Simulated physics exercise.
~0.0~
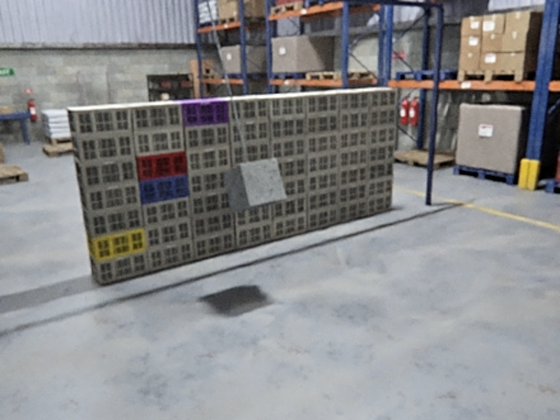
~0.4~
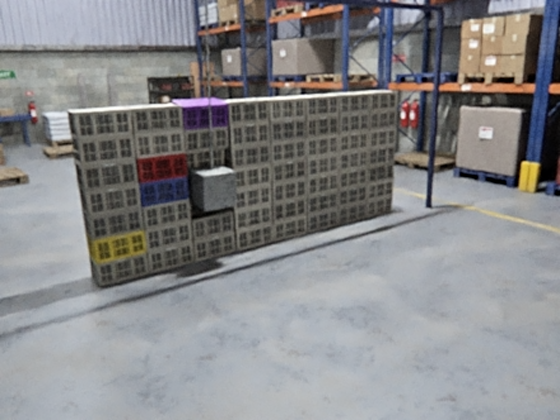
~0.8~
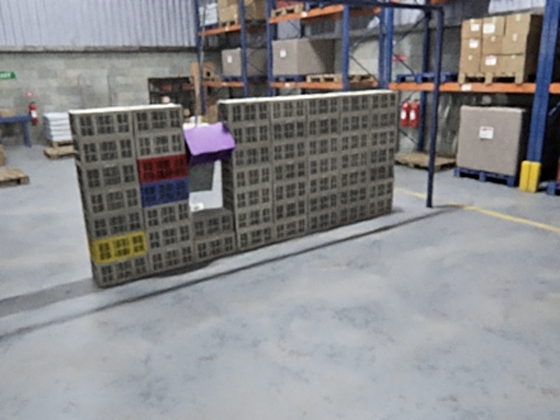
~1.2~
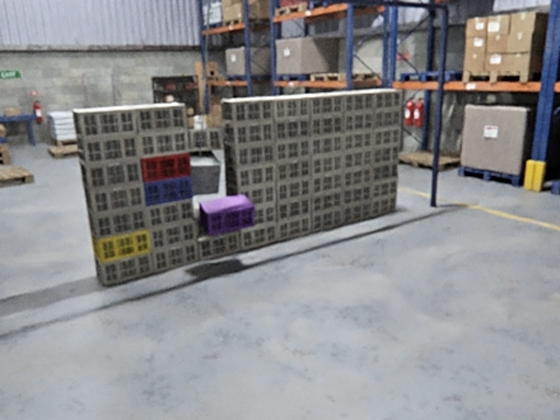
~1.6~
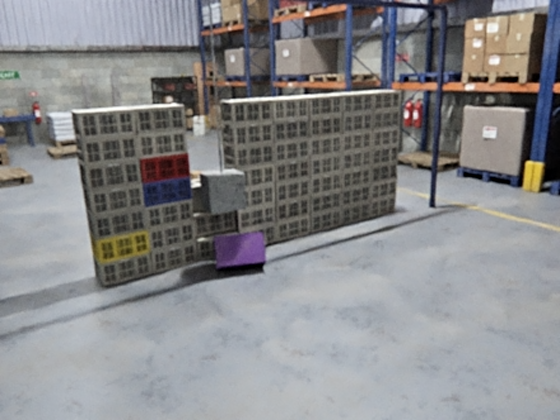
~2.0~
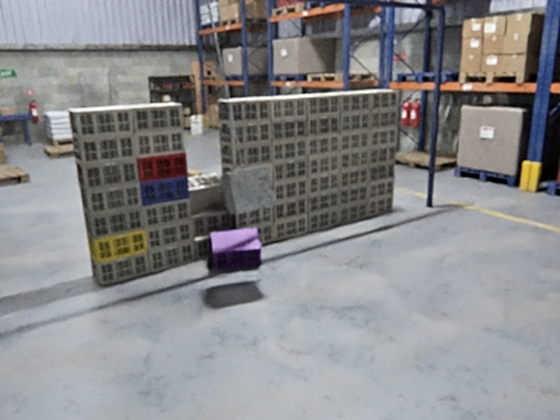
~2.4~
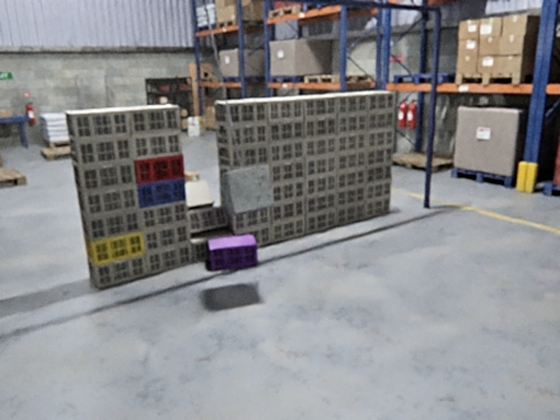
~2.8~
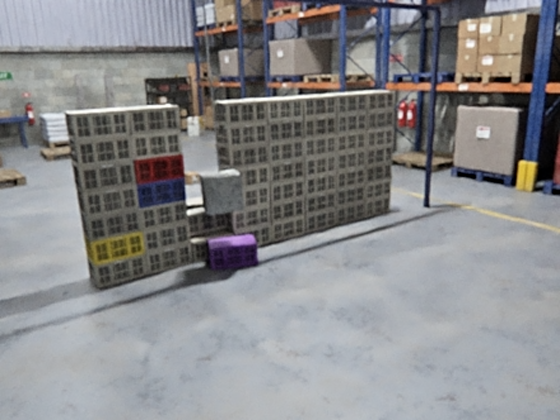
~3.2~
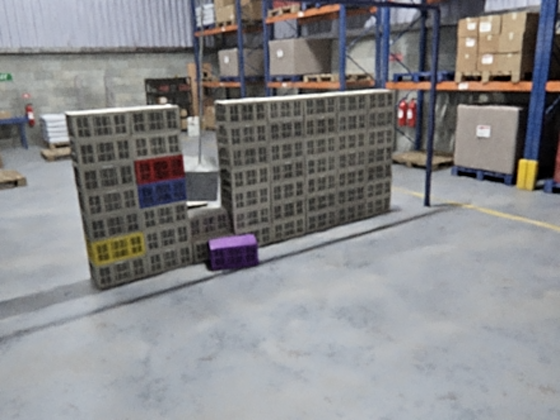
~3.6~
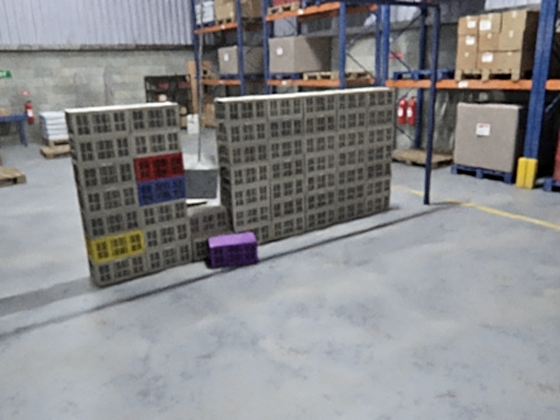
The footage shows a grey block swinging into a free-standing wall of crates in a warehouse, opening a gap into which the purple top crate tumbles before landing on the floor in front, while the block swings out and back and the red, blue and yellow crates stay put.
